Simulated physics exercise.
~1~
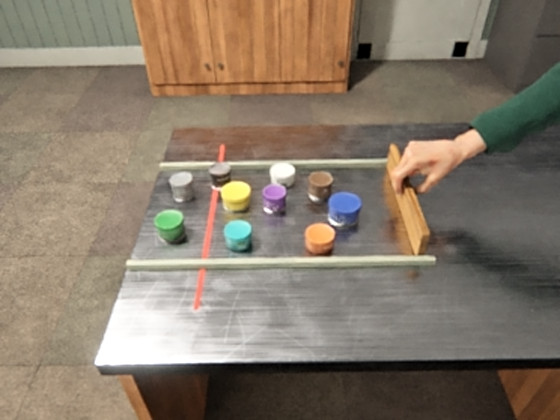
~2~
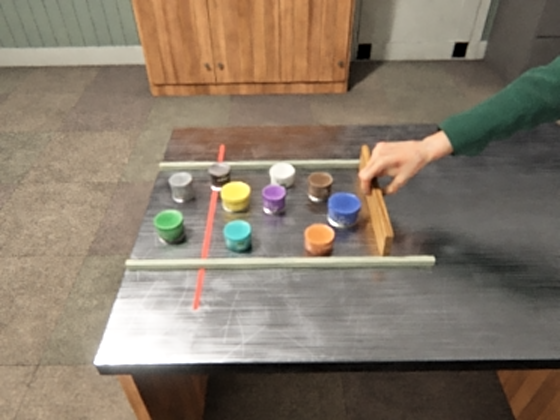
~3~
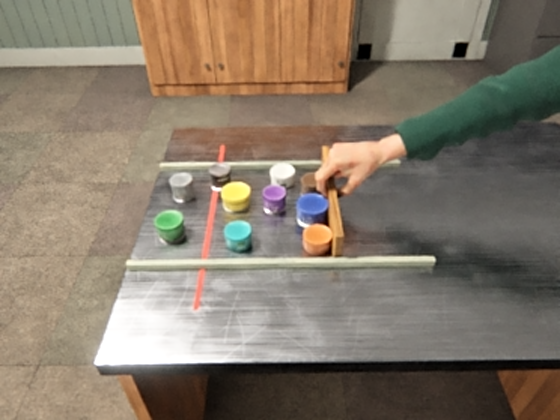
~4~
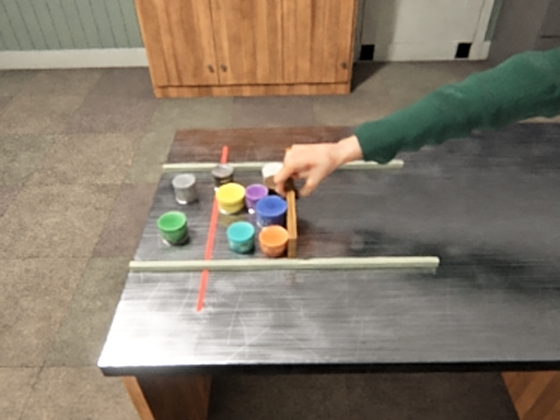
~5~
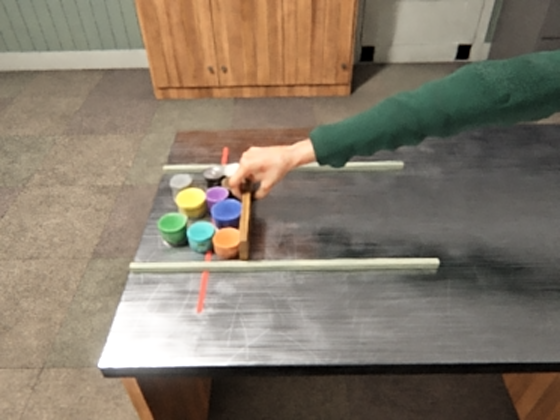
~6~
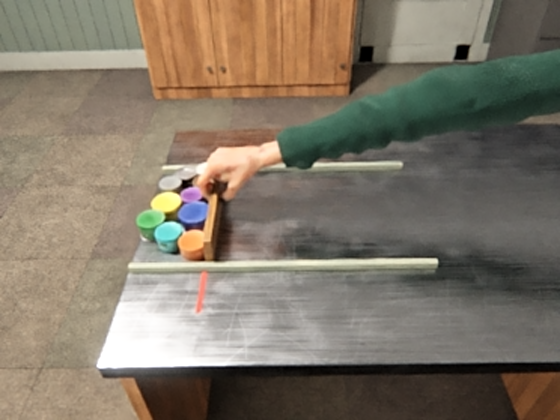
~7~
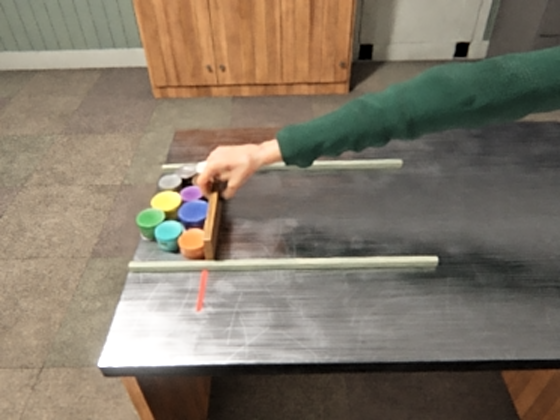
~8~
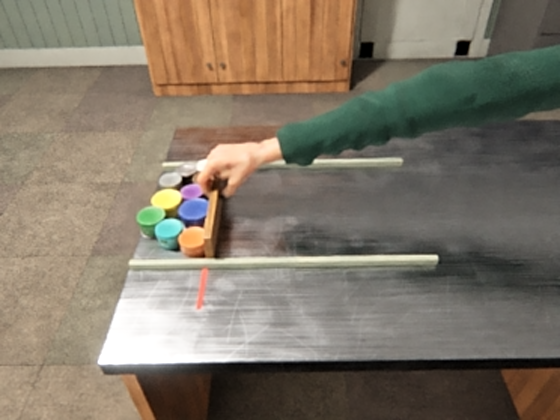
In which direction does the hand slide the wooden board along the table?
The hand slides the wooden board to the left, pushing the small pots along with it.
